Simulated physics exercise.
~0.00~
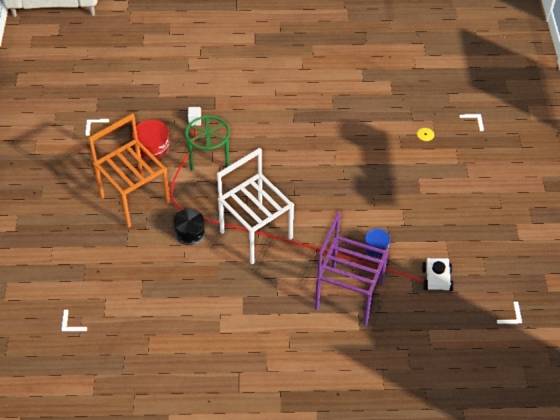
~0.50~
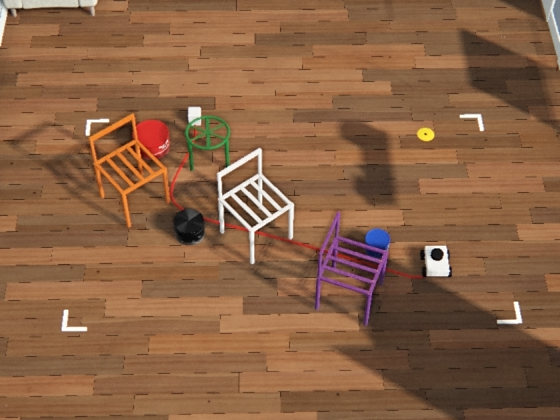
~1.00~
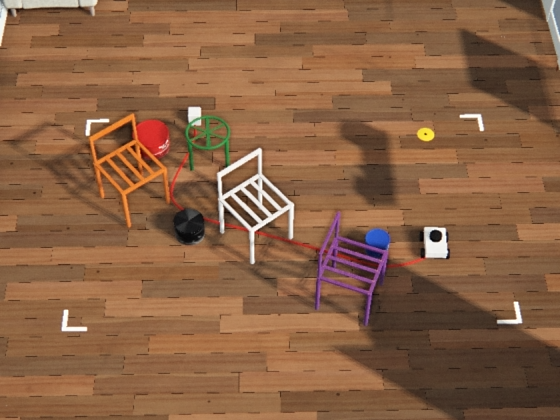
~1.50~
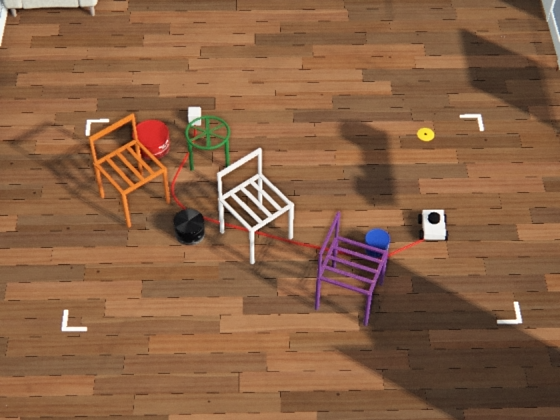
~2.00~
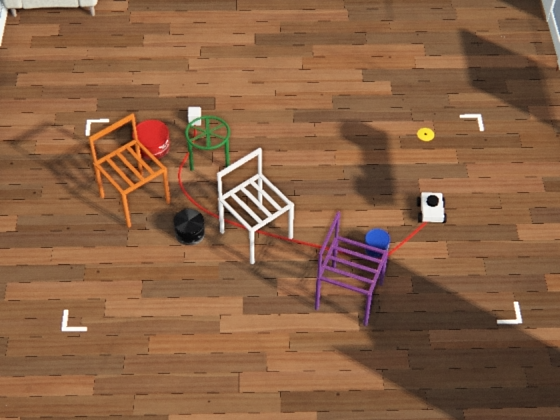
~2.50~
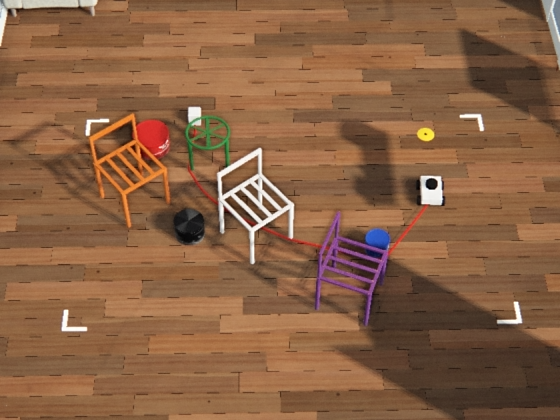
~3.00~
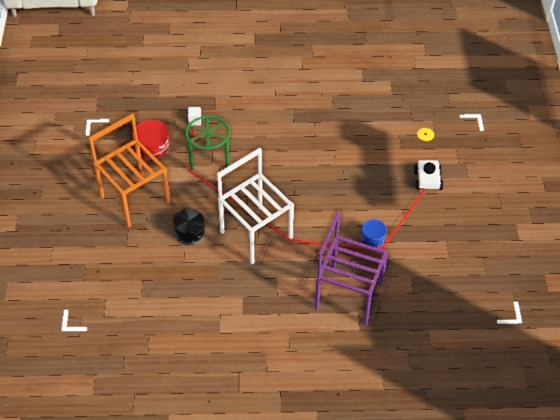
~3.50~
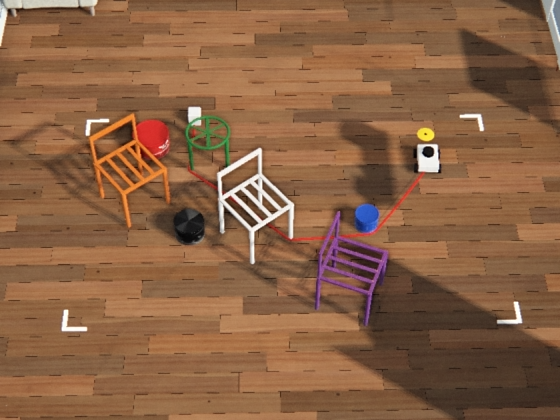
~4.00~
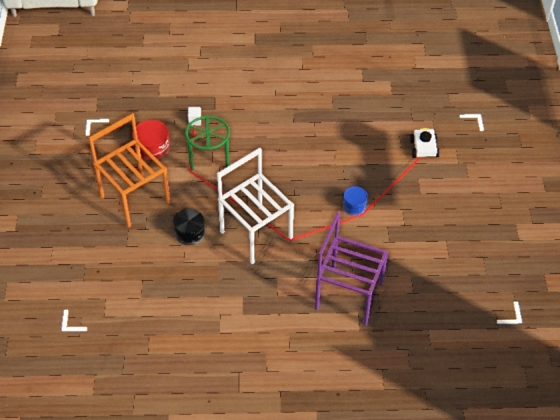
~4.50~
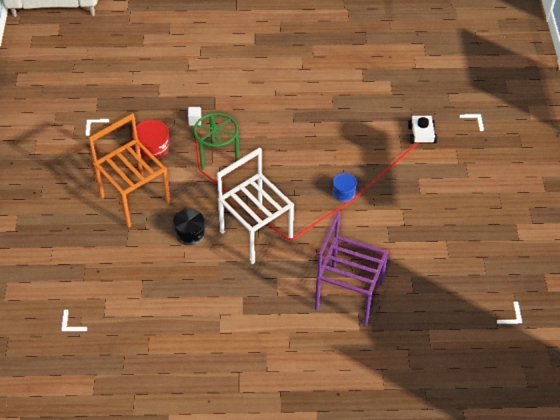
A white cart drives upward over the yellow mark, its red lead dragging the blue bin up and left.
